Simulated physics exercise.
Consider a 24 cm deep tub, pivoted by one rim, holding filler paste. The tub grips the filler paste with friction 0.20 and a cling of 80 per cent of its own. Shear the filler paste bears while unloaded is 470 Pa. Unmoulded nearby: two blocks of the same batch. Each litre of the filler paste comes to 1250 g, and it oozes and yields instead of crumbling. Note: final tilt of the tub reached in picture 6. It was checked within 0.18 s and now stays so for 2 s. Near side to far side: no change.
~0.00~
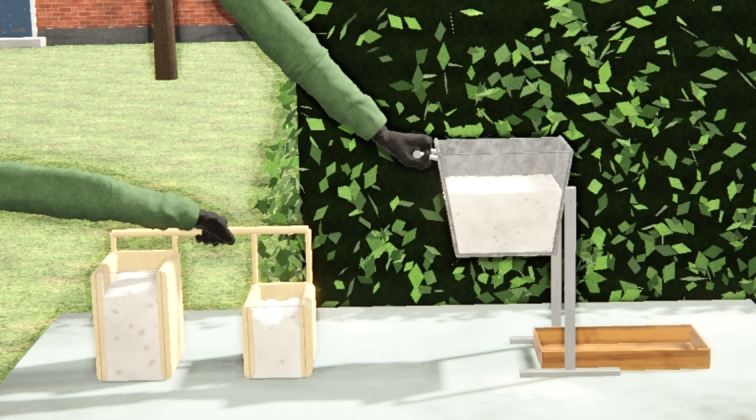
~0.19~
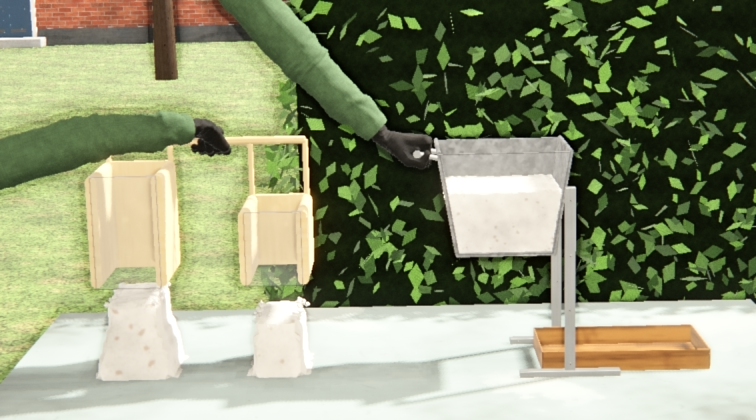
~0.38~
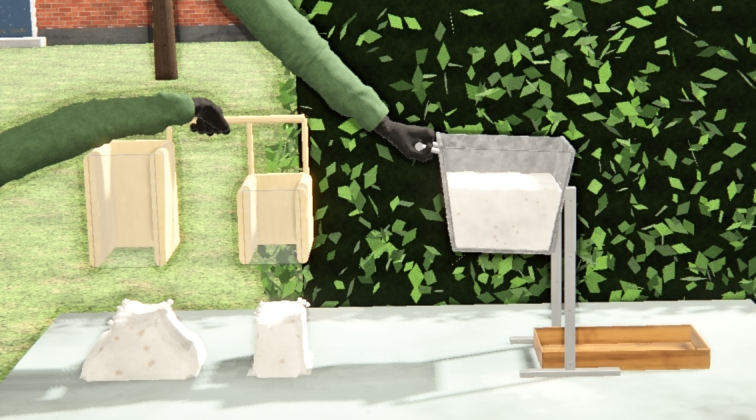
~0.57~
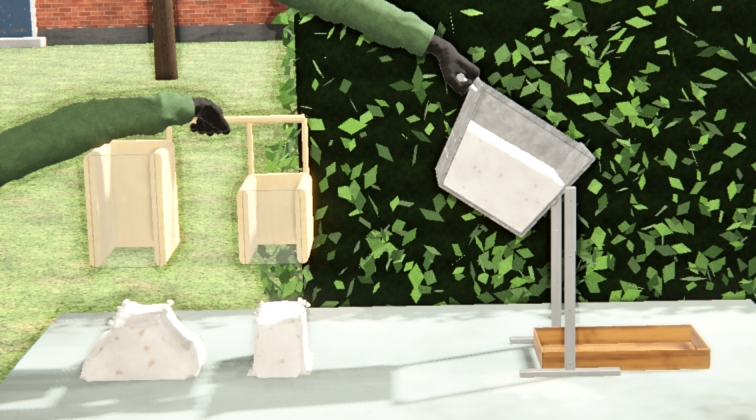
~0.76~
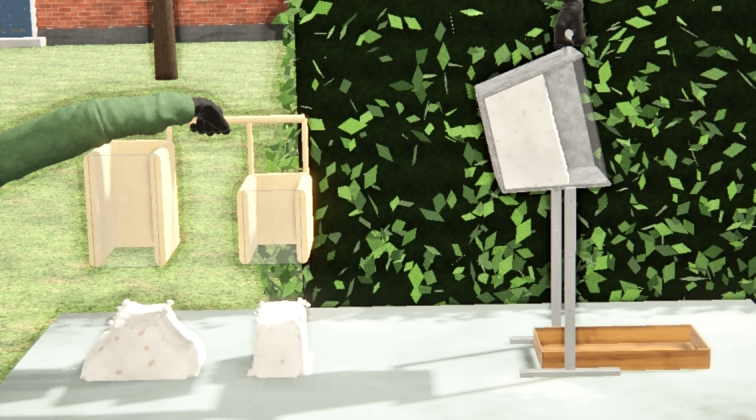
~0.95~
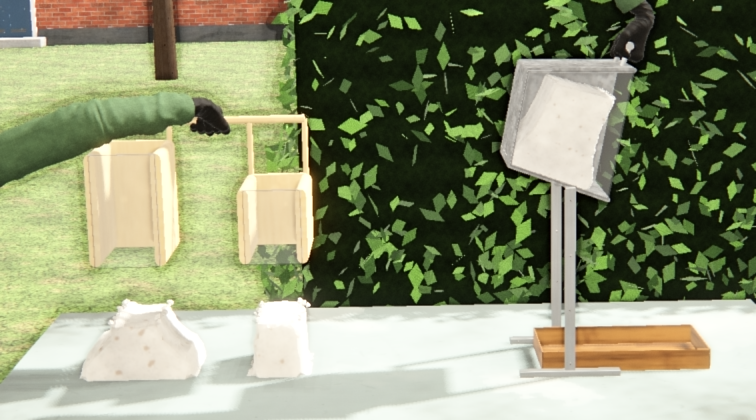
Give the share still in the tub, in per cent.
0 %.
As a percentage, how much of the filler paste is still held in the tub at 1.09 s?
The tub holds around 70 % of the load then.
By 1.09 s, the tub is at 101 degrees and holds 68 %.
By 1.26 s, the tub is at 101 degrees and holds 32 %.
By 1.43 s, the tub is at 101 degrees and holds 17 %.
By 1.60 s, the tub is at 101 degrees and holds 0 %.
By 2.95 s, at the end, the tub is at 101 degrees and holds 0 %.
